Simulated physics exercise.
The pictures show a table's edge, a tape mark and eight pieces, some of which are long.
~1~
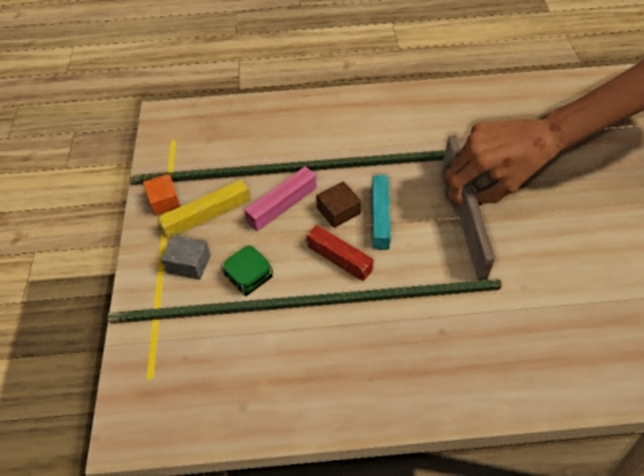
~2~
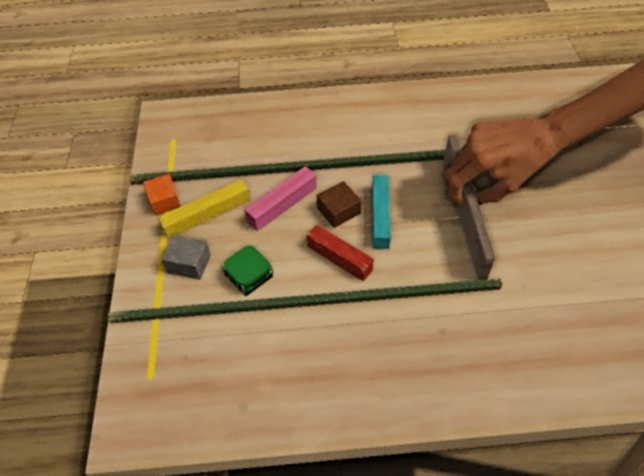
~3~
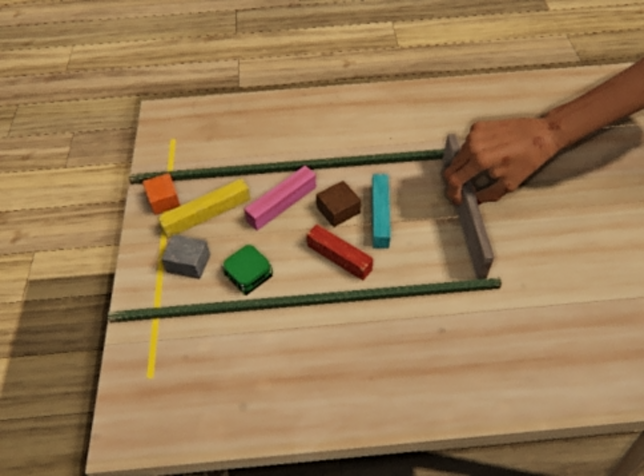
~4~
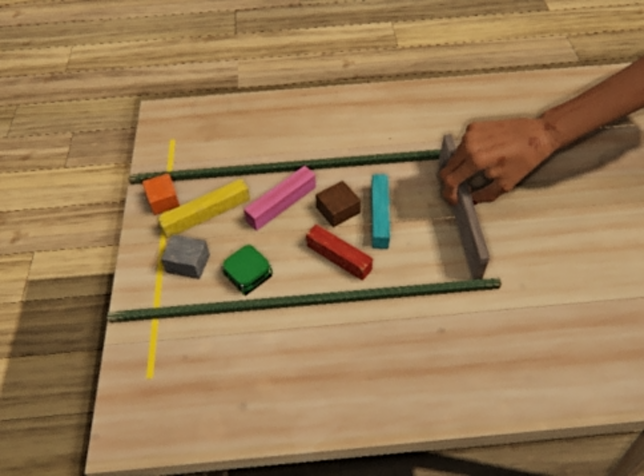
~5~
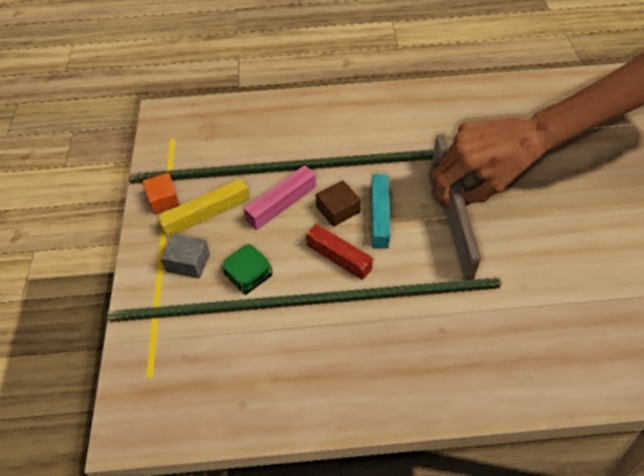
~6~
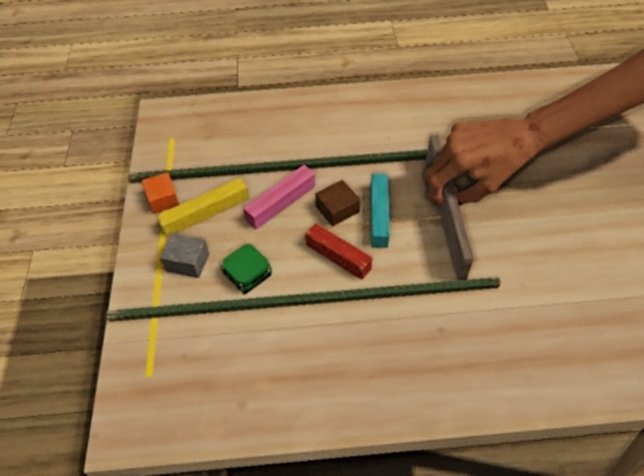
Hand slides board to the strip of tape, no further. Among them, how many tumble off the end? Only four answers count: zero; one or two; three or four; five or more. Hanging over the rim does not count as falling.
I predict the tally of drops will be above two but under five.
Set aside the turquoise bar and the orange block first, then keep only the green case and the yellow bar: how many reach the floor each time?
The first removal gives 1, the second gives 2.
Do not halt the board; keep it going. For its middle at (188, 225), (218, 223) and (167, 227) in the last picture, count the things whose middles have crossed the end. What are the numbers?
Taking the three positions in turn, the counts come to 1, 0 and 3.
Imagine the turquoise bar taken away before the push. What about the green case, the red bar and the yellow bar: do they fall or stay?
As for the green case, it is retained; the red bar is retained; the yellow bar is not retained.
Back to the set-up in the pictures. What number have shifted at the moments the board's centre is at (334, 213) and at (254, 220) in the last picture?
Counts: 4, 8.
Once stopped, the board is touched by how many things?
3 of them.
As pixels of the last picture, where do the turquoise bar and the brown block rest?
In the last picture, roughly (153, 230) and (127, 230).
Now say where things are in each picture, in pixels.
Orange block (162, 195); grey block (187, 258); yellow bar (205, 209); board (467, 204); tape (163, 242), in the first picture.
Grey block (187, 257); turquoise bar (381, 211), in the second picture.
Yellow bar (205, 208); board (466, 203), in the third picture.
Orange block (161, 194); green case (247, 270), in the fourth picture.
Grey block (186, 256); brown block (338, 203), in the fifth picture.
Orange block (161, 193); grey block (185, 256); yellow bar (204, 207); board (447, 204); tape (162, 240), in the sixth picture.
Early on, none off yet; orange block at rest near (161, 193); grey block at rest near (185, 256); yellow bar at rest near (204, 207).
A while later, none off yet; orange block moving near (155, 190); grey block moving near (176, 256); yellow bar travelled a little near (181, 198).
Finally, the number that fall off is three or four; lost, yellow bar, grey block and orange block.
